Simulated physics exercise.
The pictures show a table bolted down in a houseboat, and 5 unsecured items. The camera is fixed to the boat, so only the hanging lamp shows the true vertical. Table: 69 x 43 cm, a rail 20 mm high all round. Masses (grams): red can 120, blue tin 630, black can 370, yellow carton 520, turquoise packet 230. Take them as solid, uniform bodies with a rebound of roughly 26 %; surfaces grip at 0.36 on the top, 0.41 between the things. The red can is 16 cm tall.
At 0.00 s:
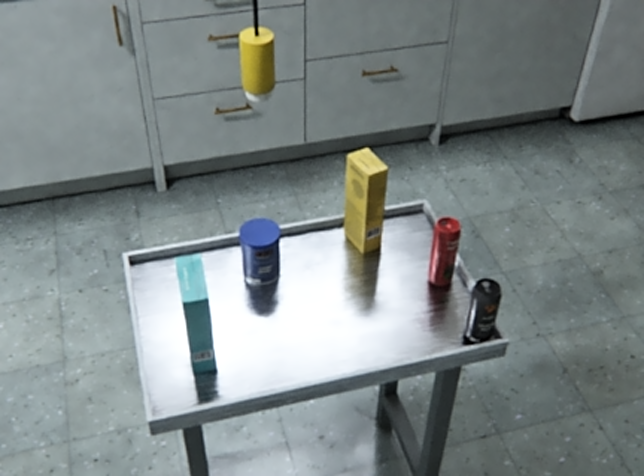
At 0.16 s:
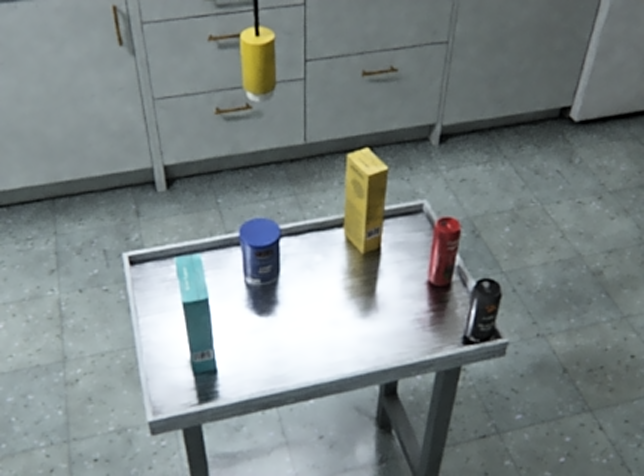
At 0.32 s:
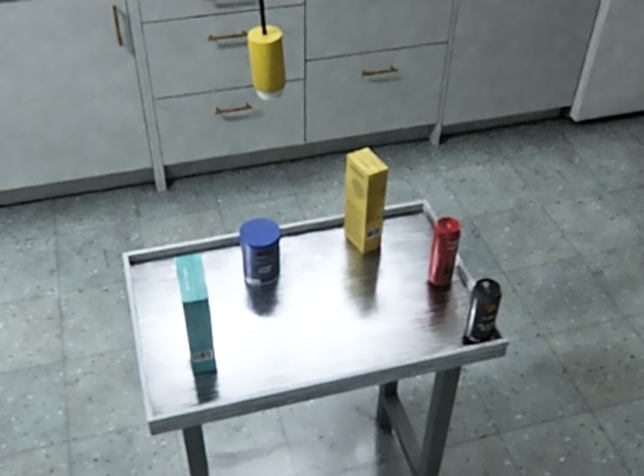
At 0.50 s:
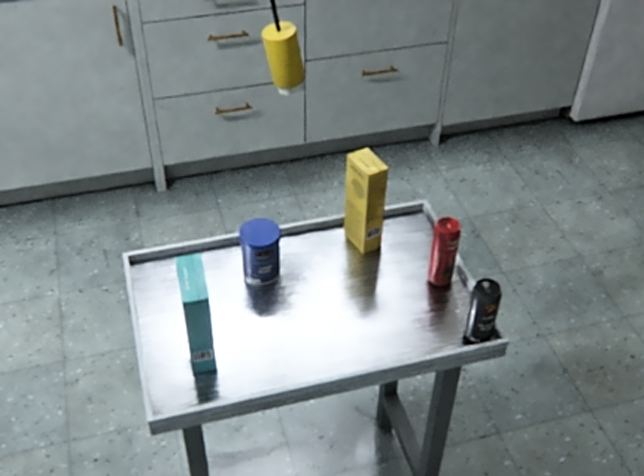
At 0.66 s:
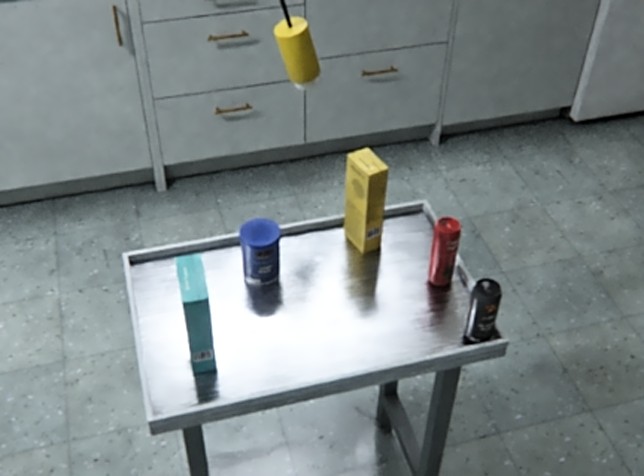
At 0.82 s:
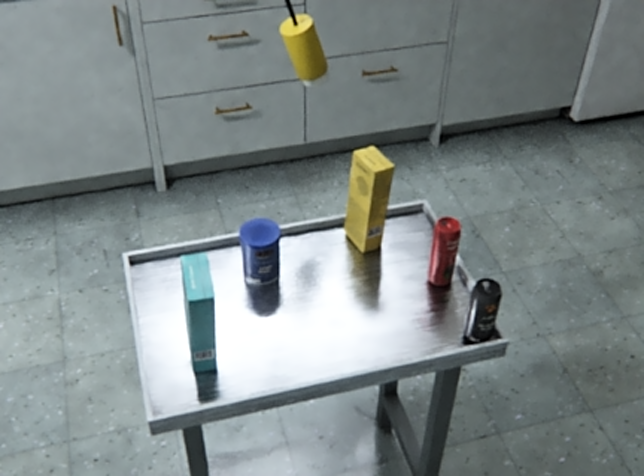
In a room with pale cabinets and a speckled floor, a yellow lamp hangs straight above a rimmed metal table holding five containers. The lamp gradually swings out to the right; then the tall yellow carton and turquoise packet tilt slightly right, while the cans and blue tin stay in place.
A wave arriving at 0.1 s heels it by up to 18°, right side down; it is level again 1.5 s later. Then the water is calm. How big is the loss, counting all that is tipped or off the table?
Things lost: Two.
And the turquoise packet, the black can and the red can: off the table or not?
The turquoise packet ends on the table; the black can ends on the table; the red can is still on the table.
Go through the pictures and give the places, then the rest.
In the first frame, boat level; red can (444, 253); blue tin (261, 252).
In the second frame, boat level; turquoise packet (197, 315); black can (482, 312).
In the third frame, boat heeled 4°, right side down; yellow carton (365, 202); turquoise packet (197, 314).
In the fourth frame, boat heeled 10°, right side down; black can (482, 312); yellow carton (365, 202).
In the fifth frame, boat heeled 15°, right side down; turquoise packet (197, 314); black can (482, 312).
In the sixth frame, boat heeled 18°, right side down; red can (444, 253); blue tin (261, 251).
Around 1.12 s, boat heeled 13°, right side down; yellow carton tipped 70° against what carries it; turquoise packet tipped 66° against what carries it.
Around 1.42 s, boat heeled 2°, right side down; yellow carton now off the table; turquoise packet on its side.
Around 1.82 s, boat level; turquoise packet on its side.
Finally (2.1 s), off the table, yellow carton; on their side or leaning hard on the table, turquoise packet; the other 3 still in place (within 5 cm). Final places as that camera would see them, red can near (444, 253), blue tin near (261, 252).
